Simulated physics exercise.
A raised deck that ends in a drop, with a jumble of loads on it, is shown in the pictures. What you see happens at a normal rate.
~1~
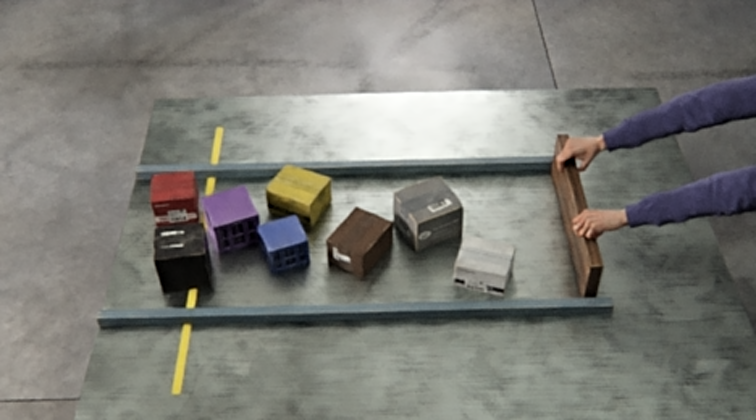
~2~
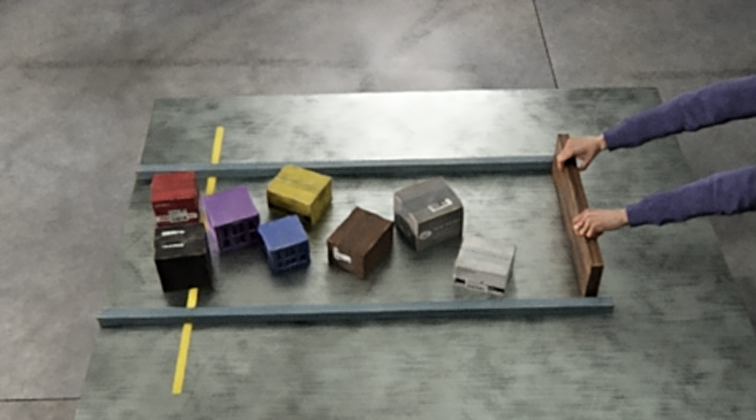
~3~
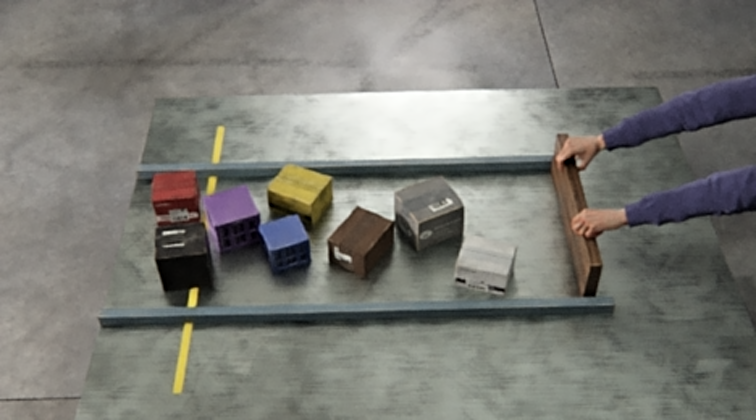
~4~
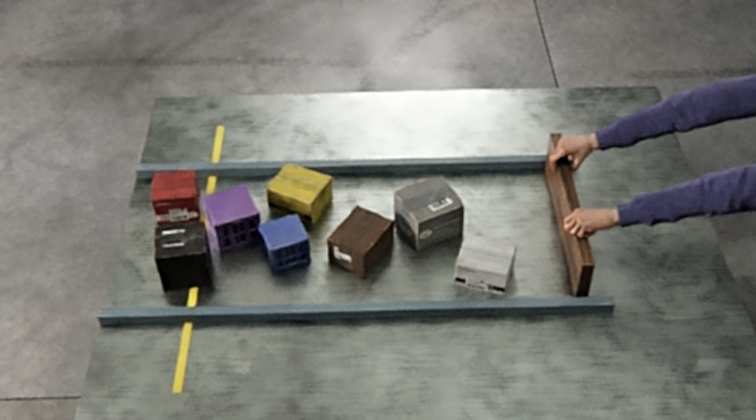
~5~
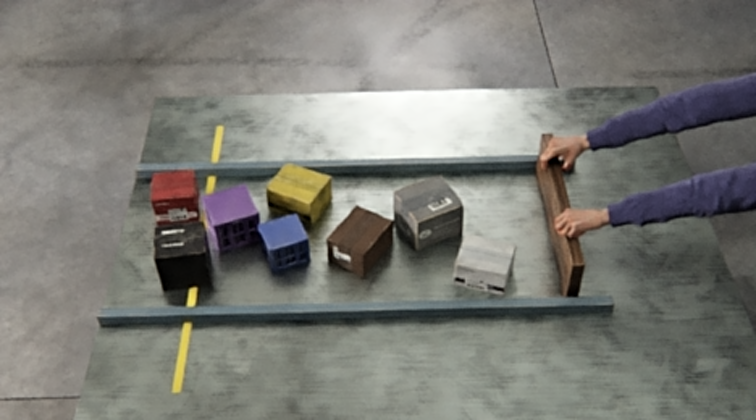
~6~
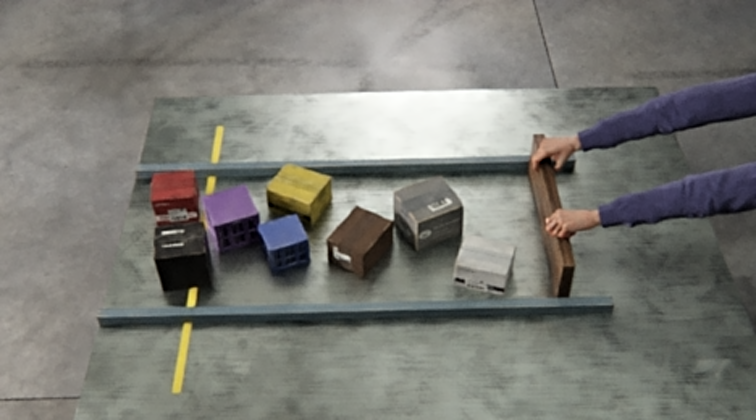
On a grey board, two hands slide a wooden plank slightly left toward still boxes.
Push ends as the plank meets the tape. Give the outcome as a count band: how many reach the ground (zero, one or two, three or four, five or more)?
The edge claims three or four.
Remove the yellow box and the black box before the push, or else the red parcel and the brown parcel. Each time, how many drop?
Result: 2, then 2.
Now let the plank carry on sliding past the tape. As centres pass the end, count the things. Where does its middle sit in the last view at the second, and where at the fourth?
At roughly (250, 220), then roughly (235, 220).
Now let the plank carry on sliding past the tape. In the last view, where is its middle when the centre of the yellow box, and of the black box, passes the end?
Near (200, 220), then near (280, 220).
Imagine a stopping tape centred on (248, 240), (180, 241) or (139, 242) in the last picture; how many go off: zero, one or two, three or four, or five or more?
Result per tape, in order - just one or two / five or over / more than four.
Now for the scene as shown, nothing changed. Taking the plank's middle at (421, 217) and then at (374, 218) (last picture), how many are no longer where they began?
So 3, and at the other place 5.
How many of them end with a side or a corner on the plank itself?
Count: 2.
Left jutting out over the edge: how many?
Overhang count: 2.
Soon after, none off yet; red parcel at rest near (176, 197); black box at rest near (183, 257); purple crate at rest near (232, 218).
After that, none off yet; red parcel at rest near (176, 197); black box at rest near (183, 257); purple crate displaced a little near (225, 218).
And then, none off yet; red parcel displaced about its own width near (145, 183); black box displaced well along near (97, 260); purple crate displaced well along near (151, 215).
In the end, the number that fall off is three or four; gone, blue crate, purple crate, black box and red parcel.
